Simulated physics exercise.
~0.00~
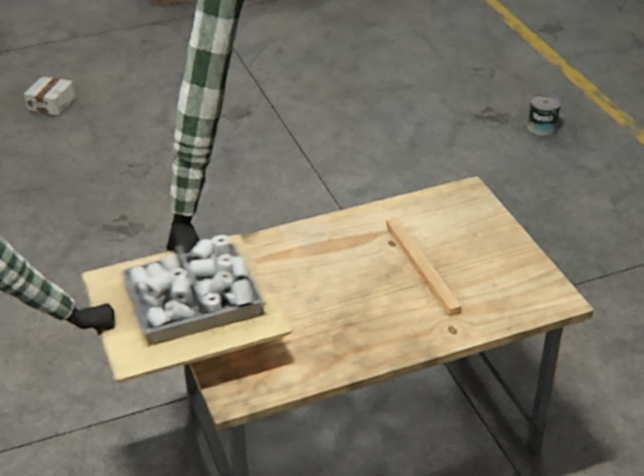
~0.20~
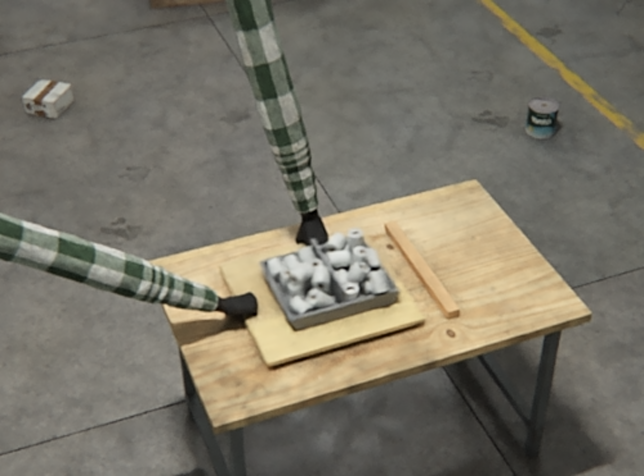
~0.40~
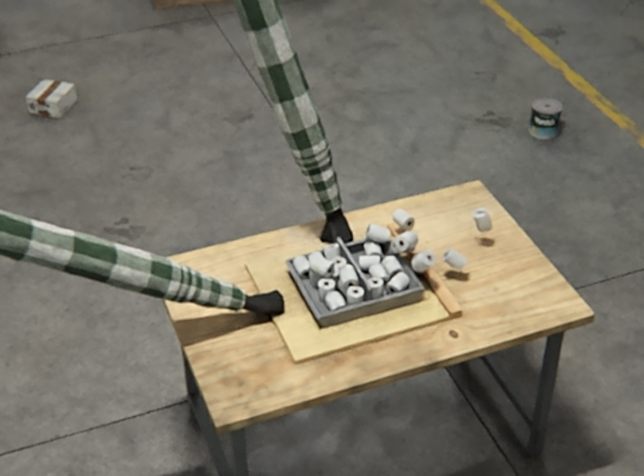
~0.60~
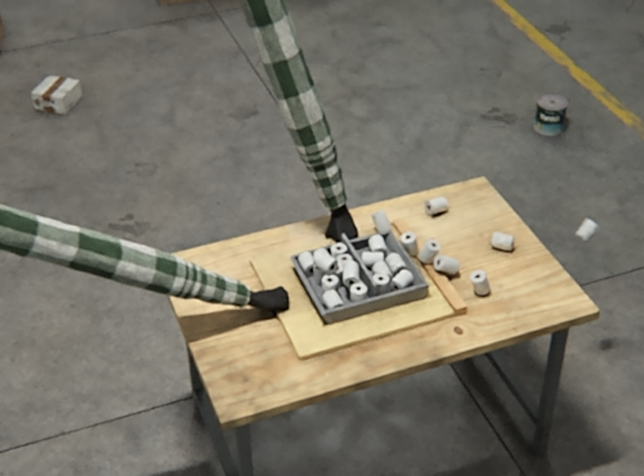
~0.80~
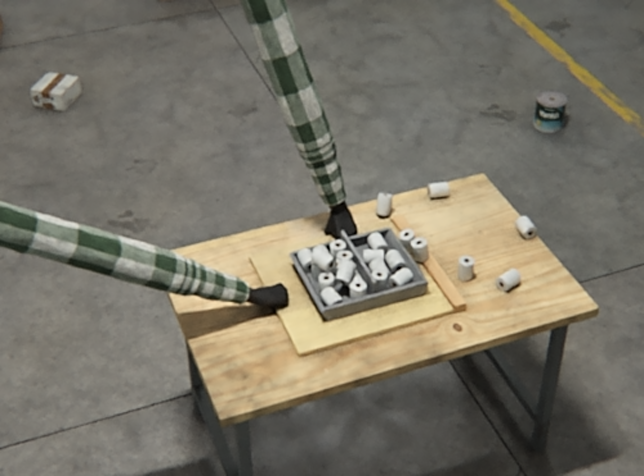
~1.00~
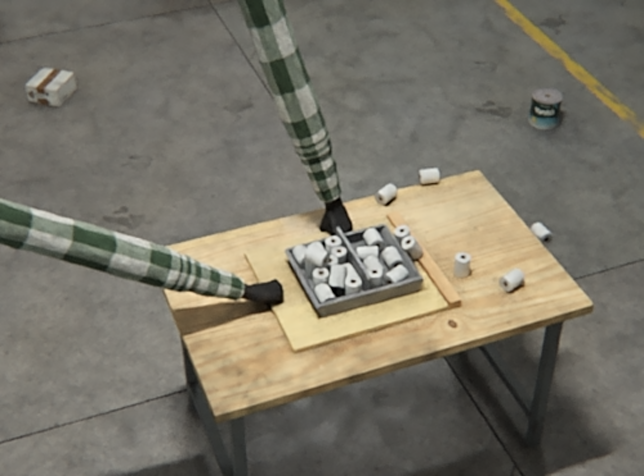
We see gloved hands in checked sleeves bring a board carrying a divided grey basket of white rolls rightward onto a wooden table, stopping against a wooden strip. Several rolls fly out to the right and scatter, some leaving the tabletop, while most remain in the basket.
